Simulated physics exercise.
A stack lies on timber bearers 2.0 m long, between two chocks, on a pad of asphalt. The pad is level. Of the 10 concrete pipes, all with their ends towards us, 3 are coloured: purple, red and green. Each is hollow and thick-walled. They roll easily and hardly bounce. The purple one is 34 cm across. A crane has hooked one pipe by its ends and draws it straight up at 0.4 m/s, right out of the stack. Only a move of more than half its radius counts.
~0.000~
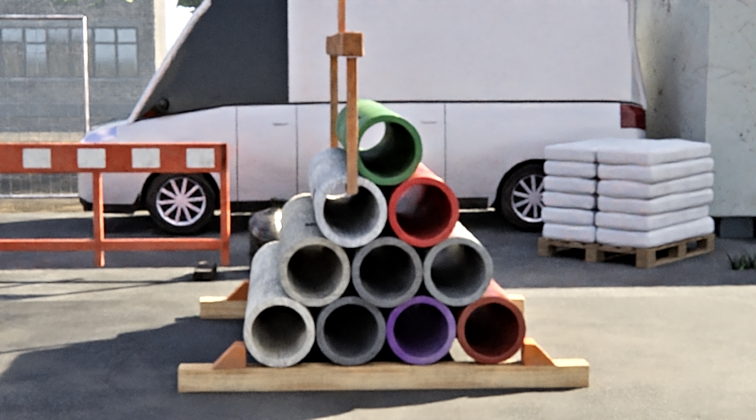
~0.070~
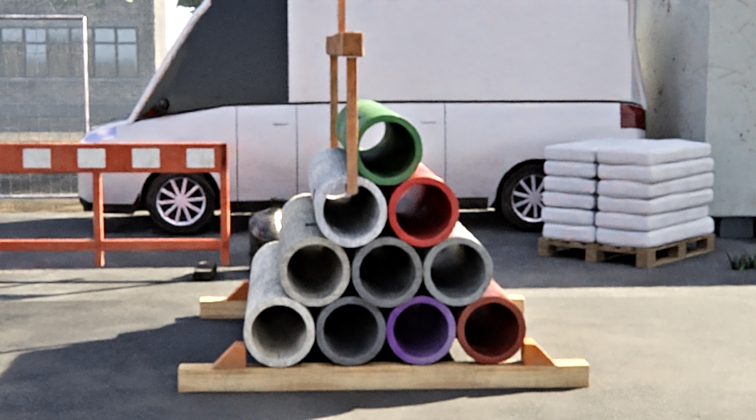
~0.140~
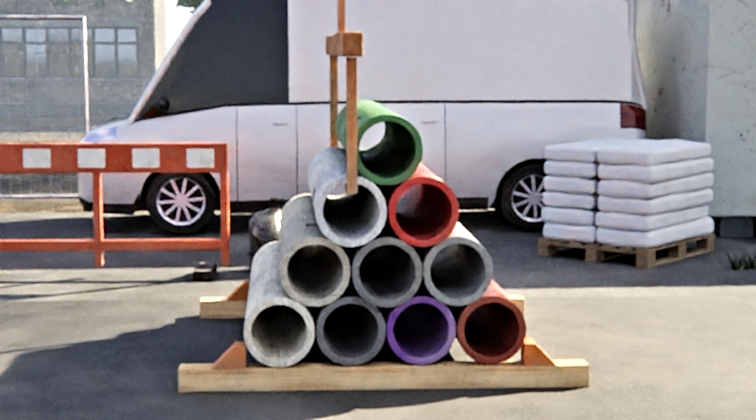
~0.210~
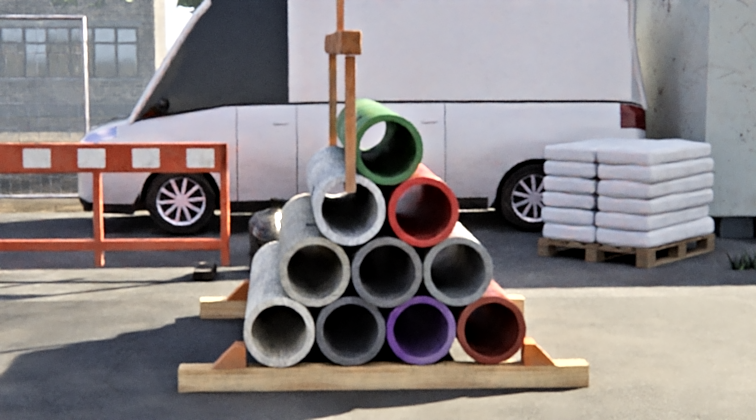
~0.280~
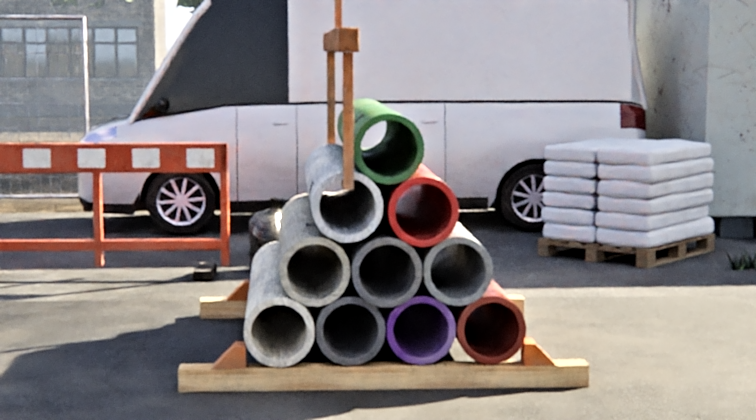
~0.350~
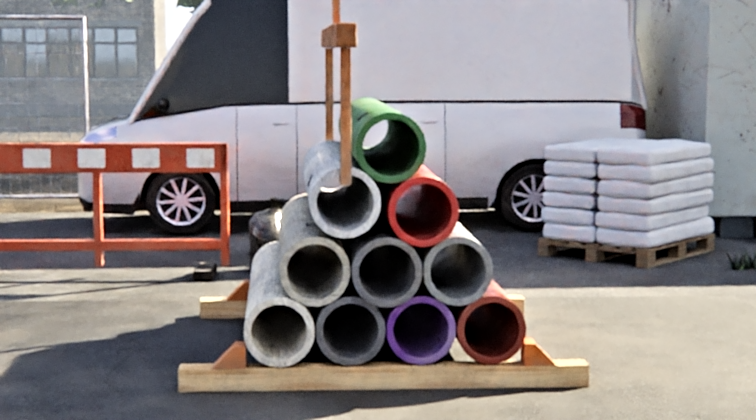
On a sunlit asphalt yard, seen from the front at about stack height, a white van stands behind an orange-and-white barrier on the left and a pallet of pale sacks on the right. Between timber chocks, ten concrete pipes form a pyramid, mostly grey, with green on top, red below it, and purple and dark red at the bottom. While the camera stays still, a hooked hanger slowly lifts the upper-left grey pipe slightly.
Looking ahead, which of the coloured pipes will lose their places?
Purple holds its place. Red stays put. Green moves out of place.
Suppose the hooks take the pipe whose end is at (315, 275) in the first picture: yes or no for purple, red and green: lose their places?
Then purple no, red no, green yes.
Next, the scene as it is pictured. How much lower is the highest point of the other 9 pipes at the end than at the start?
About 30 cm.
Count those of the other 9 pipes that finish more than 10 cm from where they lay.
The count is 1.
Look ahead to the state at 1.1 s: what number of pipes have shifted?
0 by then.
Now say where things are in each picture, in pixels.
Purple at (422, 332), red at (424, 212), green at (388, 151); hooked one at (351, 212); the pad is level; 4 of the 10 form the bottom row, in the first frame.
Purple at (422, 332), red at (424, 212), green at (388, 151); hooked one at (351, 212), in the second frame.
Purple at (422, 332), red at (424, 212), green at (388, 151); hooked one at (351, 212), in the third frame.
Purple at (422, 332), red at (424, 212), green at (389, 150); hooked one at (350, 210), up 1 cm, in the fourth frame.
Purple at (422, 332), red at (424, 212), green at (390, 150); hooked one at (348, 207), up 2 cm, in the fifth frame.
Purple at (422, 332), red at (423, 212), green at (392, 149); hooked one at (345, 203), up 4 cm, in the sixth frame.
After 0.7 s, purple is where it was; red is where it was; green is 6 cm further right and 3 cm higher; 0 of the other 9 have shifted.
After 1.1 s, green is 4 cm further right and 2 cm higher; no change for purple, red; 0 of the other 9 have shifted.
After 1.5 s, green is 16 cm further left and 20 cm lower; no change for purple, red; 1 of the other 9 has shifted.
At rest (1.9 s), purple is unmoved; red is unmoved; green is 17 cm further left and 29 cm lower; 1 of the other 9 has shifted.
